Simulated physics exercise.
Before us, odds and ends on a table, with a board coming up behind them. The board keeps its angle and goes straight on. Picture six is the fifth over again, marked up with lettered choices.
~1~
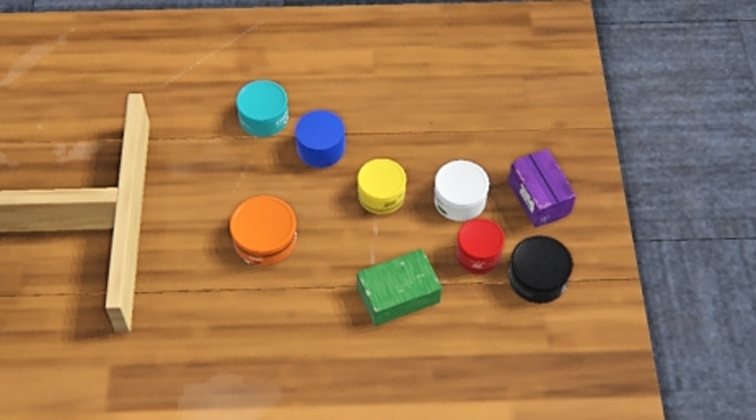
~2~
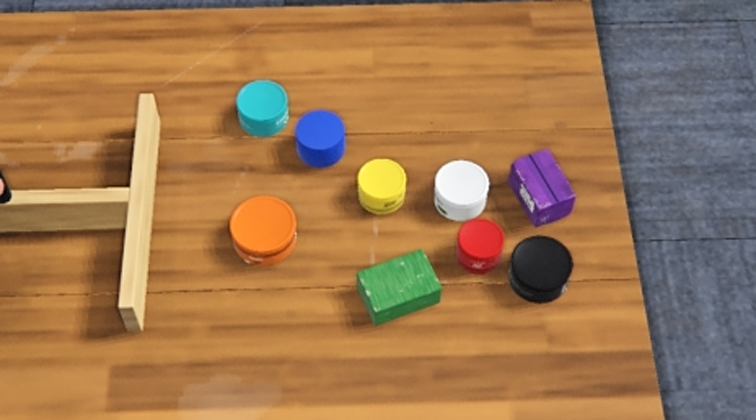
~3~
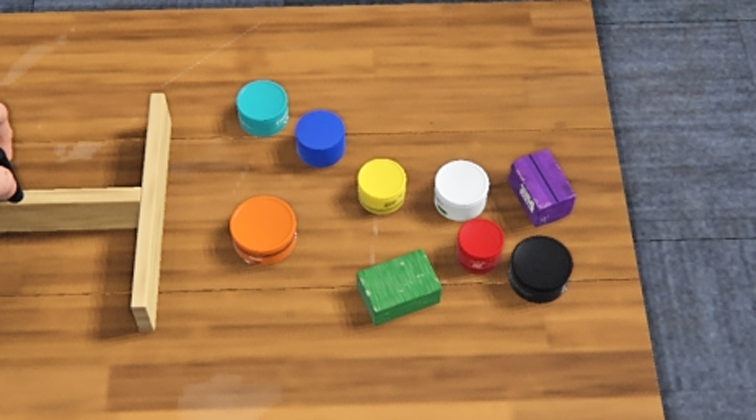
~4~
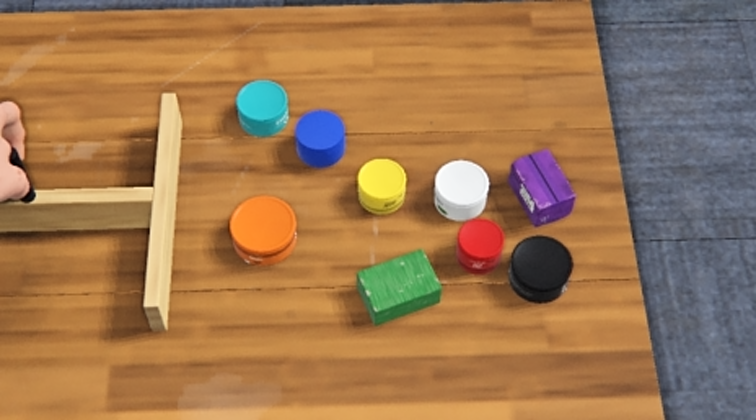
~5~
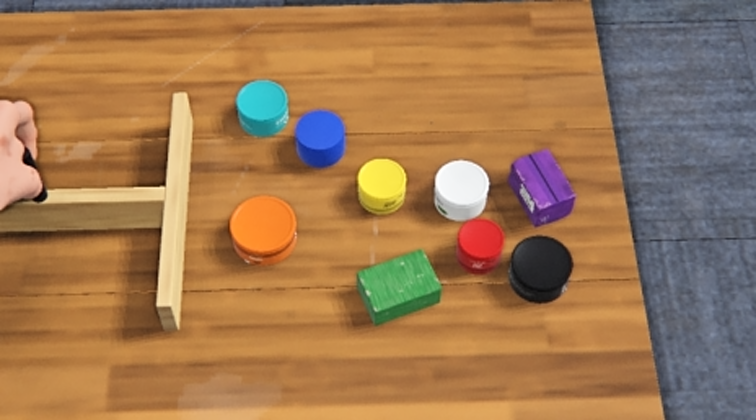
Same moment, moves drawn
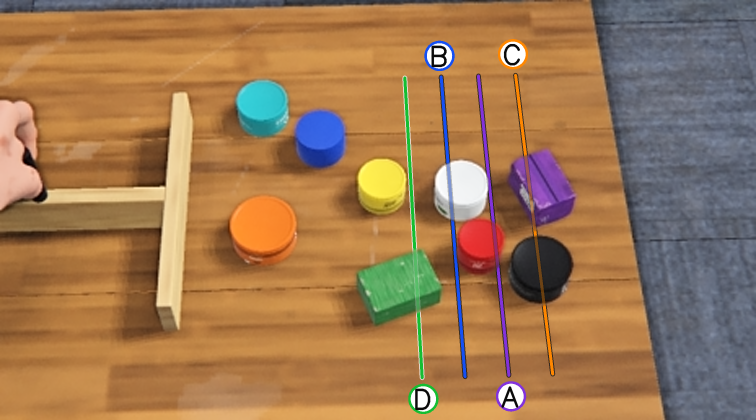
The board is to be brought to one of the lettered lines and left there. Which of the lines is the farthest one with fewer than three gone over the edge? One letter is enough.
It can go as far as C.
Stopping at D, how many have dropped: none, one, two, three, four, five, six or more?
The count is none.
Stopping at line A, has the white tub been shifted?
Yes.
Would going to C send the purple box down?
Yes.
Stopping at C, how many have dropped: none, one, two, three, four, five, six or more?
In all, two.
On the marked copy, A at (492, 213); B at (452, 214); C at (533, 212); D at (413, 215).
Following C. Soon after the start, board (303, 190); turquoise tub (325, 94); blue pot (337, 139).
Later, board (432, 186); purple box (557, 187); black jar (563, 282).
In the end, board (531, 184); purple box over the edge; black jar over the edge; two fallen.
As for the rest, A is within the limit but short; B is within the limit but short; D is within the limit but short.
